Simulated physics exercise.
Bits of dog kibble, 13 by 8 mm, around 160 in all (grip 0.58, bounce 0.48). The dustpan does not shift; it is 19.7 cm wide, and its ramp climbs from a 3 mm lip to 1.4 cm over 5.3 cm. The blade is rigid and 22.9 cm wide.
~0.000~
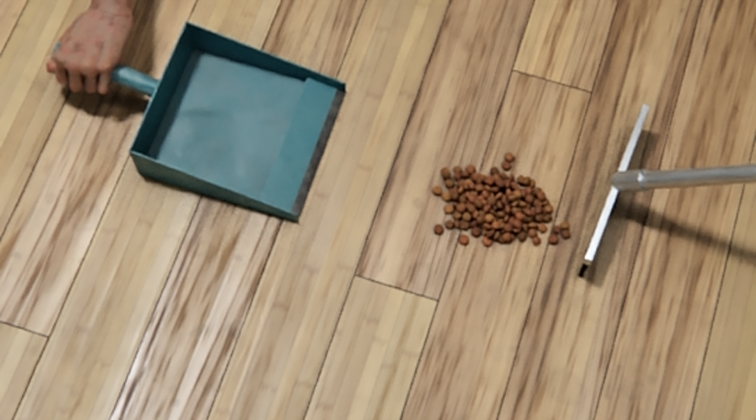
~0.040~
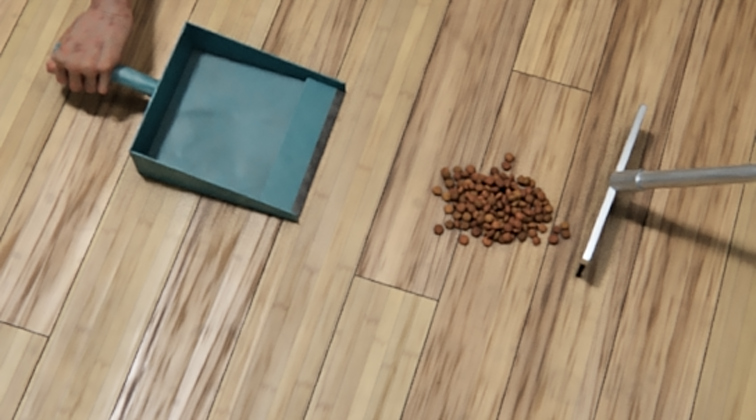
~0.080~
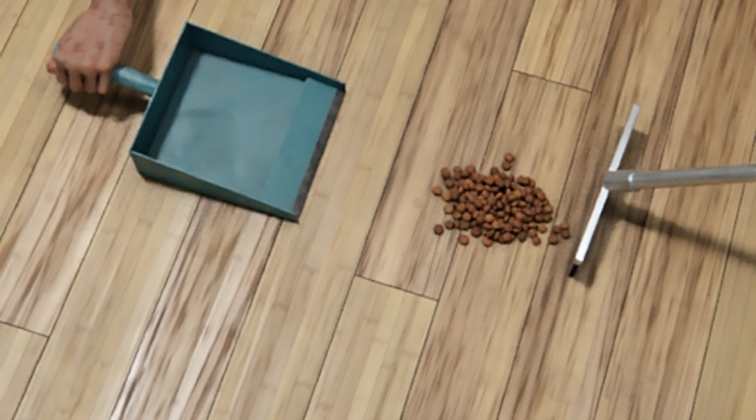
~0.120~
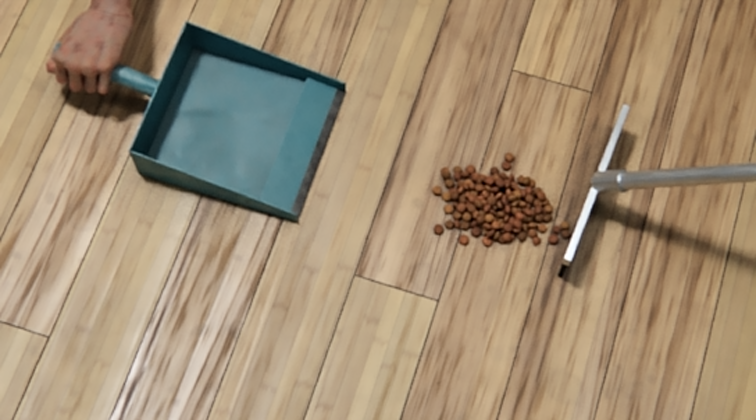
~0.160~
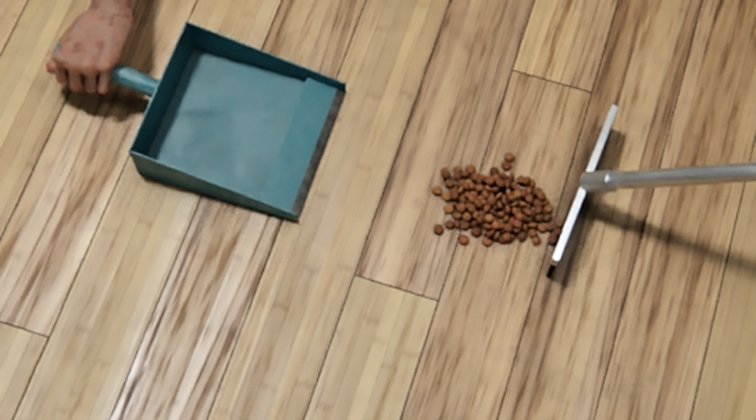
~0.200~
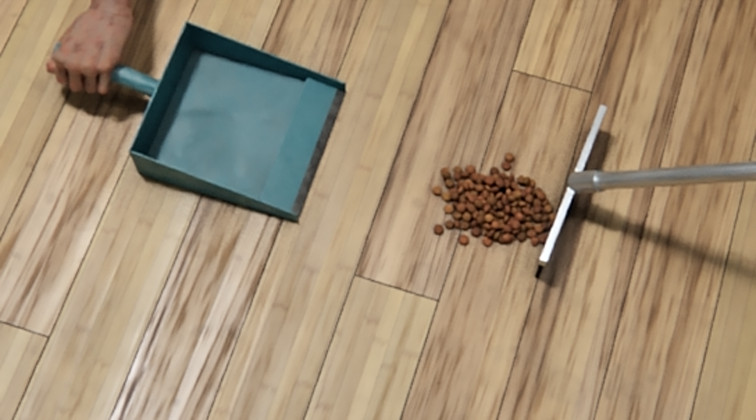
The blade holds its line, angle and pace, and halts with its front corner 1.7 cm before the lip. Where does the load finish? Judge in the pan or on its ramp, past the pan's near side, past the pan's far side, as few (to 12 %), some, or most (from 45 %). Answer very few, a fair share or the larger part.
Pan: A fair share, near side: A fair share, far side: Very few.
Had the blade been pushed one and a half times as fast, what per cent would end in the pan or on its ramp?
In that case some 25 per cent.
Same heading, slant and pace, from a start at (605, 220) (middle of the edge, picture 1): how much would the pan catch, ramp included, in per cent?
About 15 per cent.
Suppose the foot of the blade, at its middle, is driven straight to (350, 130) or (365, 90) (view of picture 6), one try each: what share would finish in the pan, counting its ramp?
Some 40 and 30 per cent.
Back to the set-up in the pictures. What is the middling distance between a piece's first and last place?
About 24 cm.
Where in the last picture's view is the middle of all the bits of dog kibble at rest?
Near (313, 187).
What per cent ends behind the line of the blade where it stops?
Roughly 5 per cent.
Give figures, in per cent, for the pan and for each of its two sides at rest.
Pan 20; near side 25; far side 0.
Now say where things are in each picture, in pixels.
Blade from (588, 260) to (644, 111), moved 0.0 cm, 0 of the pieces shifted so far; middle of the pieces at (496, 205); pan at (230, 128), in the first frame.
Blade from (586, 260) to (642, 112), moved 0.3 cm, 0 of the pieces shifted so far; middle of the pieces at (496, 205), in the second frame.
Blade from (578, 260) to (635, 112), moved 1.2 cm, 0 of the pieces shifted so far; middle of the pieces at (496, 205), in the third frame.
Blade from (567, 261) to (624, 112), moved 2.6 cm, 0 of the pieces shifted so far; middle of the pieces at (496, 205), in the fourth frame.
Blade from (555, 261) to (613, 112), moved 4.0 cm, 3 of the pieces shifted so far; middle of the pieces at (496, 205), in the fifth frame.
Blade from (543, 261) to (601, 112), moved 5.5 cm, 6 of the pieces shifted so far; middle of the pieces at (496, 205); pan at (230, 128). Its pace works out near 0.37 m/s, heading 19 degrees towards the viewer's side, in the sixth frame.
Then, at 0.61 s, middle of the blade 18 cm from the lip; 0 % over the lip, far side 0 %, near side 0 %.
After 0.88 s, middle of the blade 9 cm from the lip; 0 % over the lip, far side 0 %, near side 15 %.
After 1.26 s, middle of the blade 3 cm from the lip; 20 % over the lip, far side 0 %, near side 25 %.
In the end, at 1.7 s, pan 20 %, near side 25 %, far side 0 %, in front of the lip or behind the blade 55 %.
